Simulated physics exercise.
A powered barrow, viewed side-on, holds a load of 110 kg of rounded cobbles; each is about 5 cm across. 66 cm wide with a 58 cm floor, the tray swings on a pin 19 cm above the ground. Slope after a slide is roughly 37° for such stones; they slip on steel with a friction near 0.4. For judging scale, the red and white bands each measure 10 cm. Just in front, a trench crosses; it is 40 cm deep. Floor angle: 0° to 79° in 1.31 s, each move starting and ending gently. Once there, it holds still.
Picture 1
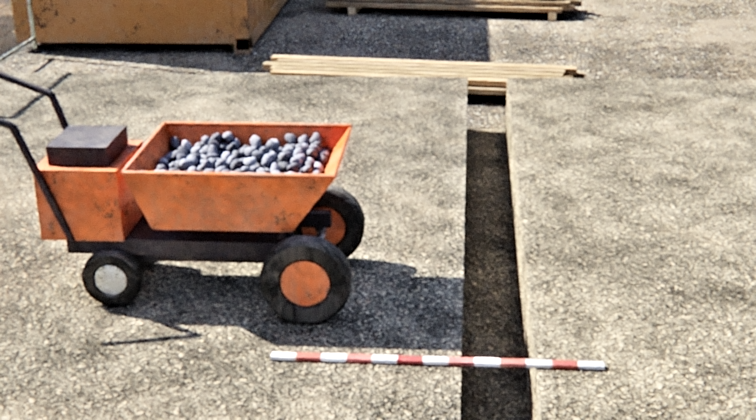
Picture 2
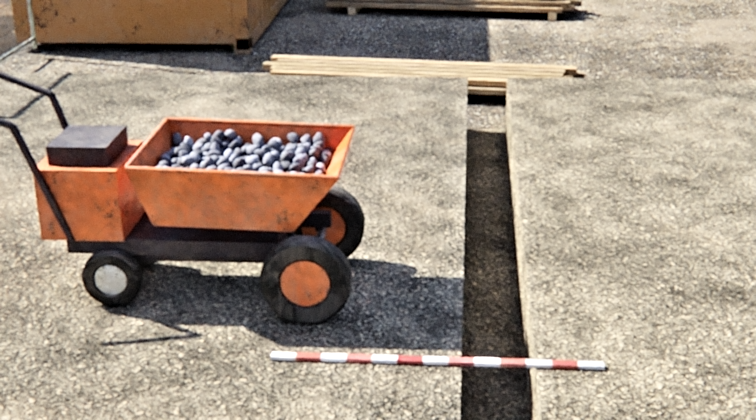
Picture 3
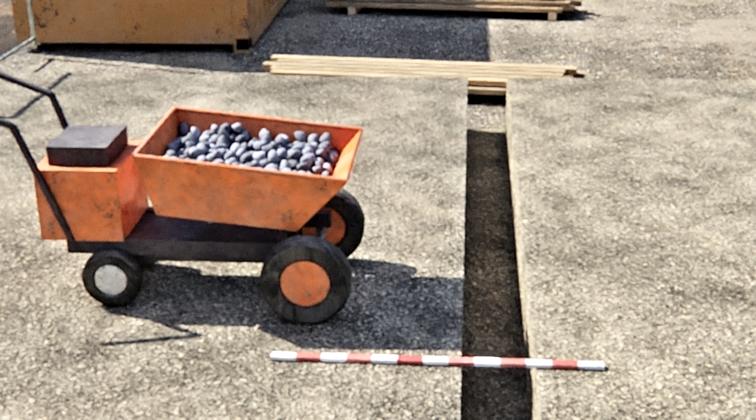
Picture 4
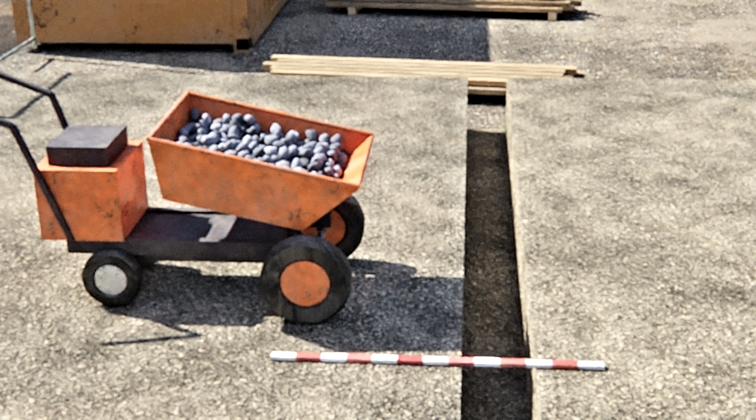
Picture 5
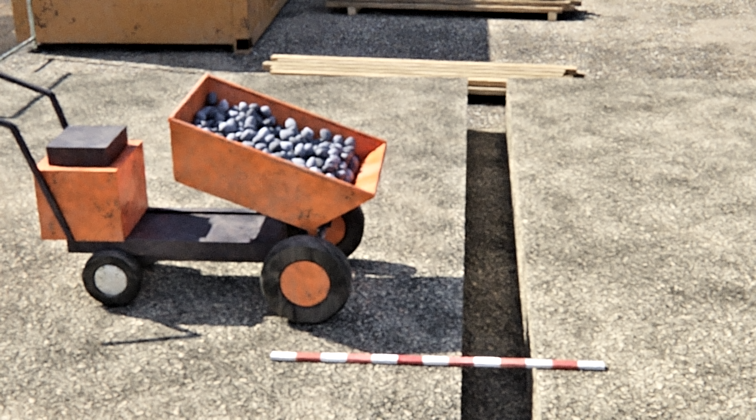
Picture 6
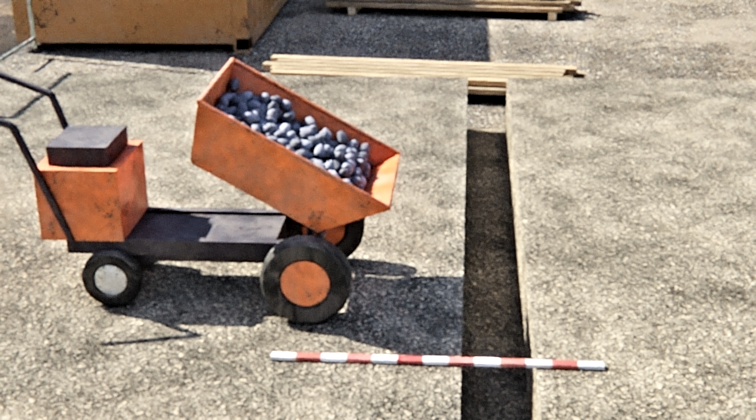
On a sunlit gravel yard, an orange barrow's tray of rounded grey stones tilting steadily toward a narrow trench on the right.
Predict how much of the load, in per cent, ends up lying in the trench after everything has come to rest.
Roughly 84 per cent of it.
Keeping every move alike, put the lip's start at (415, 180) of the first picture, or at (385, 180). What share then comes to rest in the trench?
Around 40% for the first place and 70% for the second.
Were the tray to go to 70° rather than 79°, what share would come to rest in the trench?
I'd expect around 90 in a hundred.
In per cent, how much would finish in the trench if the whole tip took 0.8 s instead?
Close to 85 percent, then.
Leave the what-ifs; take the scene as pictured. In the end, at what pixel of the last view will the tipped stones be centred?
Roughly at (491, 352).
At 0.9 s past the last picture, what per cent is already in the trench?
By that point it's something like 50 in a hundred.
Then, 0.4 s after the last picture the floor is at 66°, 100 % in the tray; the foremost stones are at (434, 235).
Then, 0.9 s after the last picture the floor is at 79°, 37 % in the tray, 14 % short of the trench, 49 % in the trench; the foremost stones are at (520, 365).
Then, 1.2 s after the last picture the floor is at 79°, 9 % in the tray, 16 % short of the trench, 74 % in the trench, 1 % past the trench; the foremost stones are at (565, 310).
Then, 3.2 s after the last picture the floor is at 79°, 0 % in the tray, 15 % short of the trench, 84 % in the trench, 1 % past the trench; the foremost stones are at (590, 310).
